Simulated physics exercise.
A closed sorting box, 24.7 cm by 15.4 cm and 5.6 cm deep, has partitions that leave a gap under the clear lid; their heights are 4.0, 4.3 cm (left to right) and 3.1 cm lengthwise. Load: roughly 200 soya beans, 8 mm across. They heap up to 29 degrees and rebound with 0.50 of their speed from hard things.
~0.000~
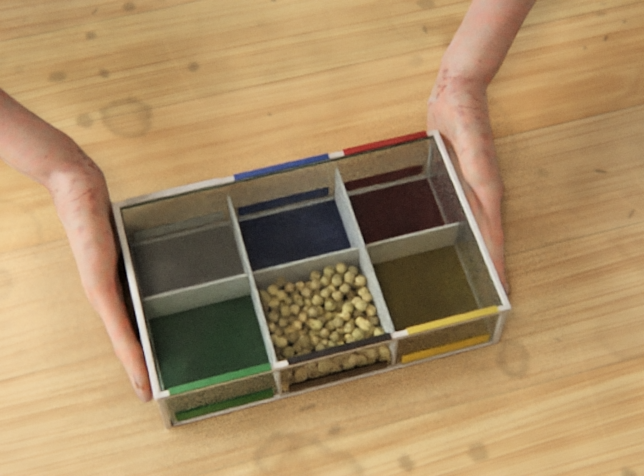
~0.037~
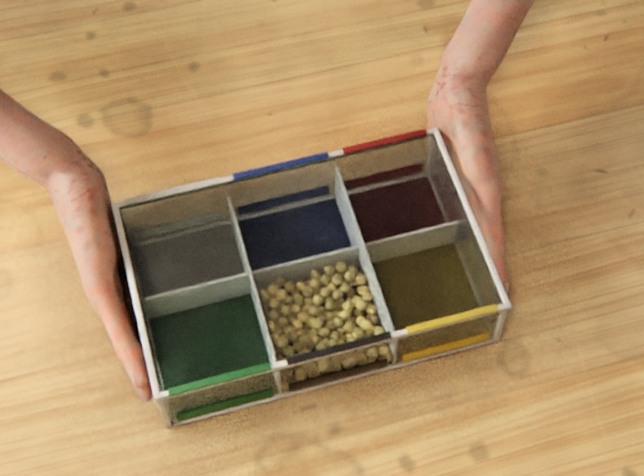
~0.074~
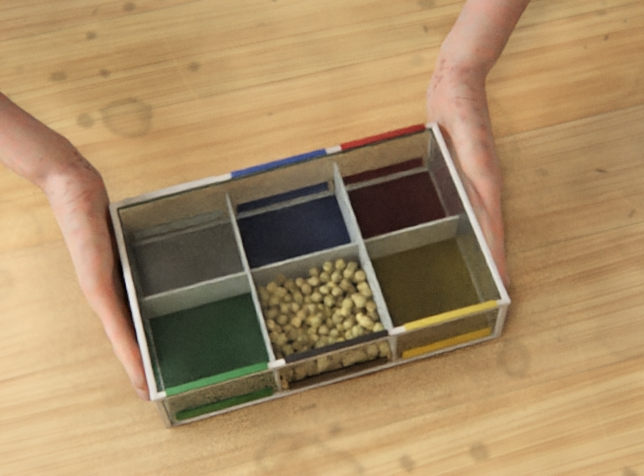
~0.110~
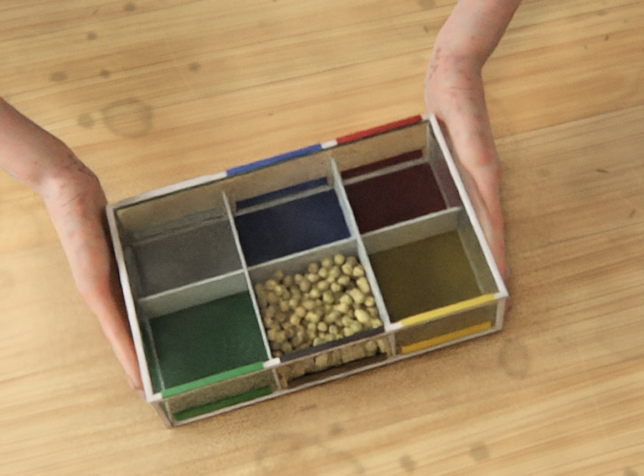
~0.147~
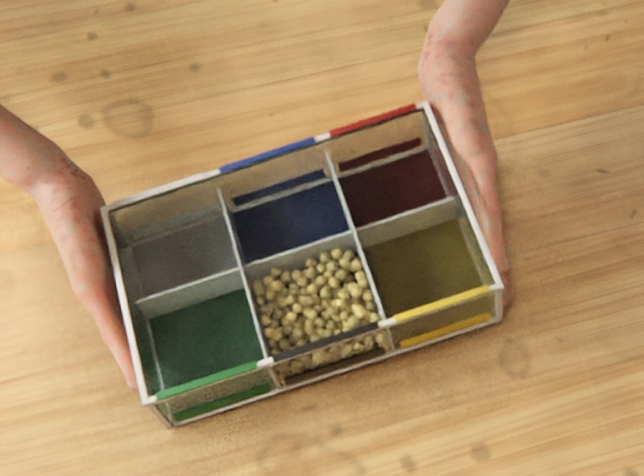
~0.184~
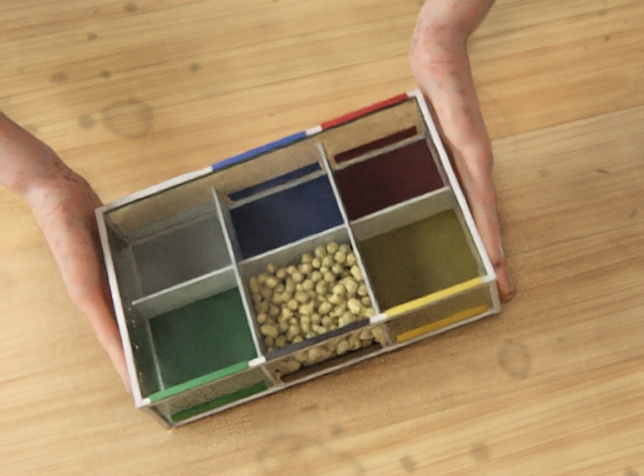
A clear-lidded sorting box with six coloured compartments rests between two hands on a wooden table, pale beans filling only the front middle section. Barely moving at first, the box then tilts slightly as the hands raise its right side, the left front corner lowest, the beans staying in their section.
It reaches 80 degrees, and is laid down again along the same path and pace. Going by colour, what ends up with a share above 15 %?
Red under, blue under, green over, yellow under, white under, black over.
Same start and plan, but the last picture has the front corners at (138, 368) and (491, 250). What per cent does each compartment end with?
Red 0, blue 15, green 0, yellow 0, white 35, black 50.
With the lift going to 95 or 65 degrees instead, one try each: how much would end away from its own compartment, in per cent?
About 40 and 5 per cent.
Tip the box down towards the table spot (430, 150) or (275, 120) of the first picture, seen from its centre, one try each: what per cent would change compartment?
Some 45 and 40 per cent.
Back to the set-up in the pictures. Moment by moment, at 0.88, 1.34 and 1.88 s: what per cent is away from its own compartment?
About 10, 25, 25.
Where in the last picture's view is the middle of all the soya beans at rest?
Near (285, 339).
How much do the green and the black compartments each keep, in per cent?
Green 25; black 75.
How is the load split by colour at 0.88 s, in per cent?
Red 0; blue 0; green 10; yellow 0; white 0; black 90.
After 0.88 s, tilt 80 degrees; green 10 %, black 90 %.
After 1.34 s, tilt 35 degrees; green 25 %, black 75 %.
After 1.88 s, tilt 0 degrees; green 25 %, black 75 %.
By 2.8 s all is still; red 0 %, blue 0 %, green 25 %, yellow 0 %, white 0 %, black 75 %.
